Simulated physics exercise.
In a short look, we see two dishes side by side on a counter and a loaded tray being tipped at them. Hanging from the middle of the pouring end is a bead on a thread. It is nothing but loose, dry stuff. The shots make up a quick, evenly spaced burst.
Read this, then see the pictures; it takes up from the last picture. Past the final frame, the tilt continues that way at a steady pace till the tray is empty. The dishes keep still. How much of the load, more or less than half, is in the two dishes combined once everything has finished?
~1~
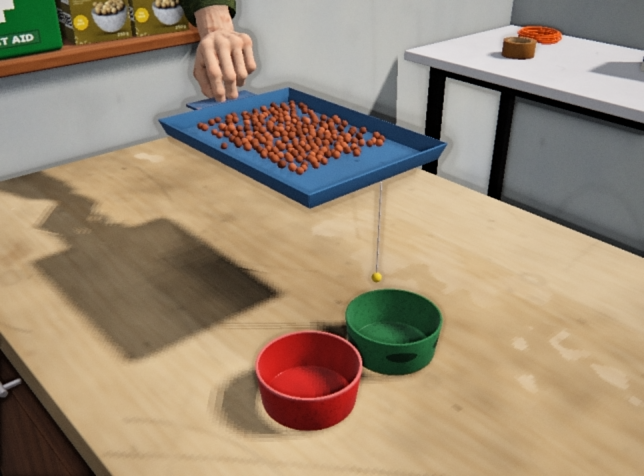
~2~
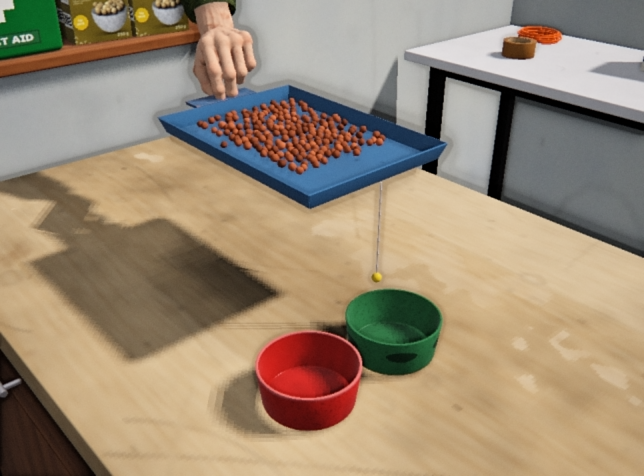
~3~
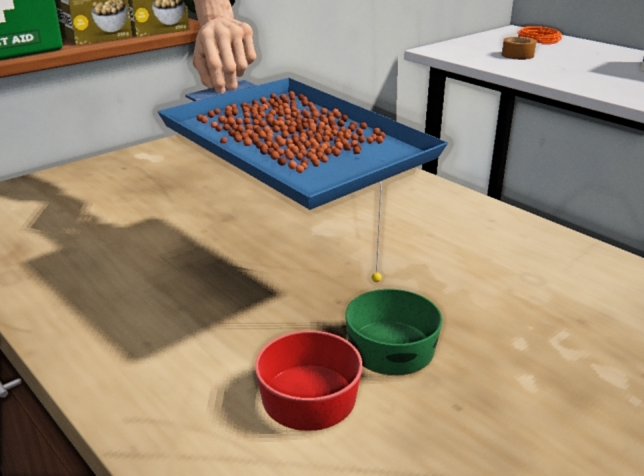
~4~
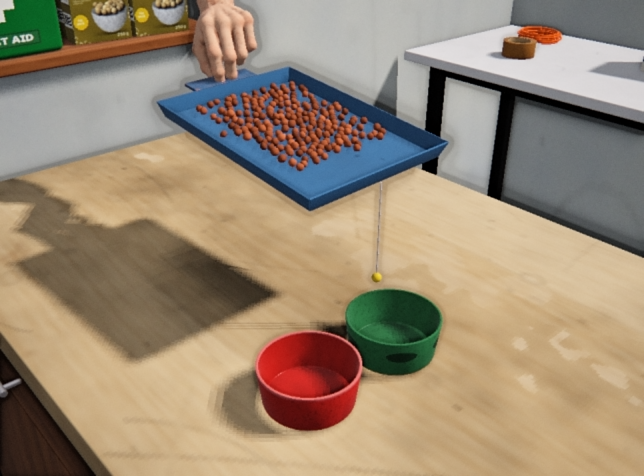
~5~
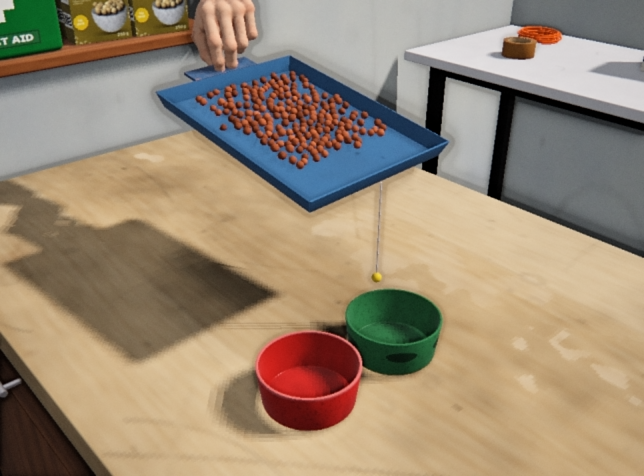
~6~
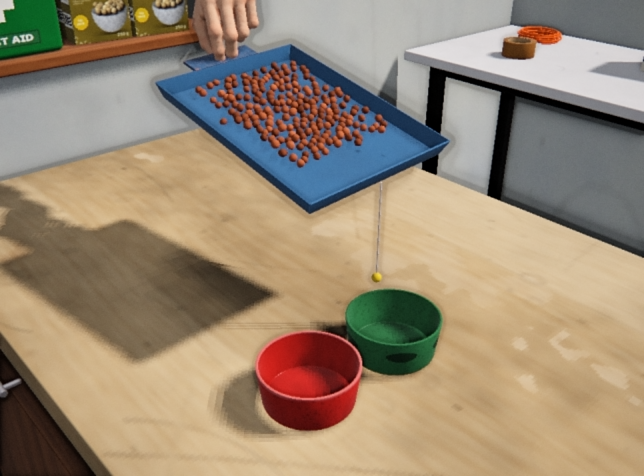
I expect the dishes to receive the greater amount.
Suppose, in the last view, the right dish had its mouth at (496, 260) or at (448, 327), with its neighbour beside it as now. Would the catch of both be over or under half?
Well, not up to half at the first spot and not up to half at the second.
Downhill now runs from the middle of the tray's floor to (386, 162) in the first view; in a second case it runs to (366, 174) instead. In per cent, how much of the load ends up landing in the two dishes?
In turn some 0 and 50 per cent.
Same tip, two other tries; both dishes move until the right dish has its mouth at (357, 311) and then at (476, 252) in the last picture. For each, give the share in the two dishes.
It would be roughly 70 per cent, followed by roughly 10 per cent.
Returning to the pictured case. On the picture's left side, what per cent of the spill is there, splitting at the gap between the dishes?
Roughly 70 %.
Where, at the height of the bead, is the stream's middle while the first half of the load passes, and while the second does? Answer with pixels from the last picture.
Starting near (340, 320), moving on to near (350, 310).
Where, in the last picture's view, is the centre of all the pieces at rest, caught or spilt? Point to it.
Near pixel (357, 361).
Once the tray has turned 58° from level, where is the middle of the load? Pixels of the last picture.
Near (344, 172).
Soon, tray tipped steeply; nearly all on the tray; a stray few in the left dish; a stray few in the right dish; a stray few in the air.
A while on, tray tipped right over; a small part on the tray; about a quarter in the left dish; about a third in the right dish; about a quarter outside both; about a quarter in the air.
Towards the end, tray tipped past a quarter turn; about a third in the left dish; about half in the right dish; about a quarter outside both.
Finally, tray tipped past a quarter turn; about a third in the left dish; about half in the right dish; about a quarter outside both.
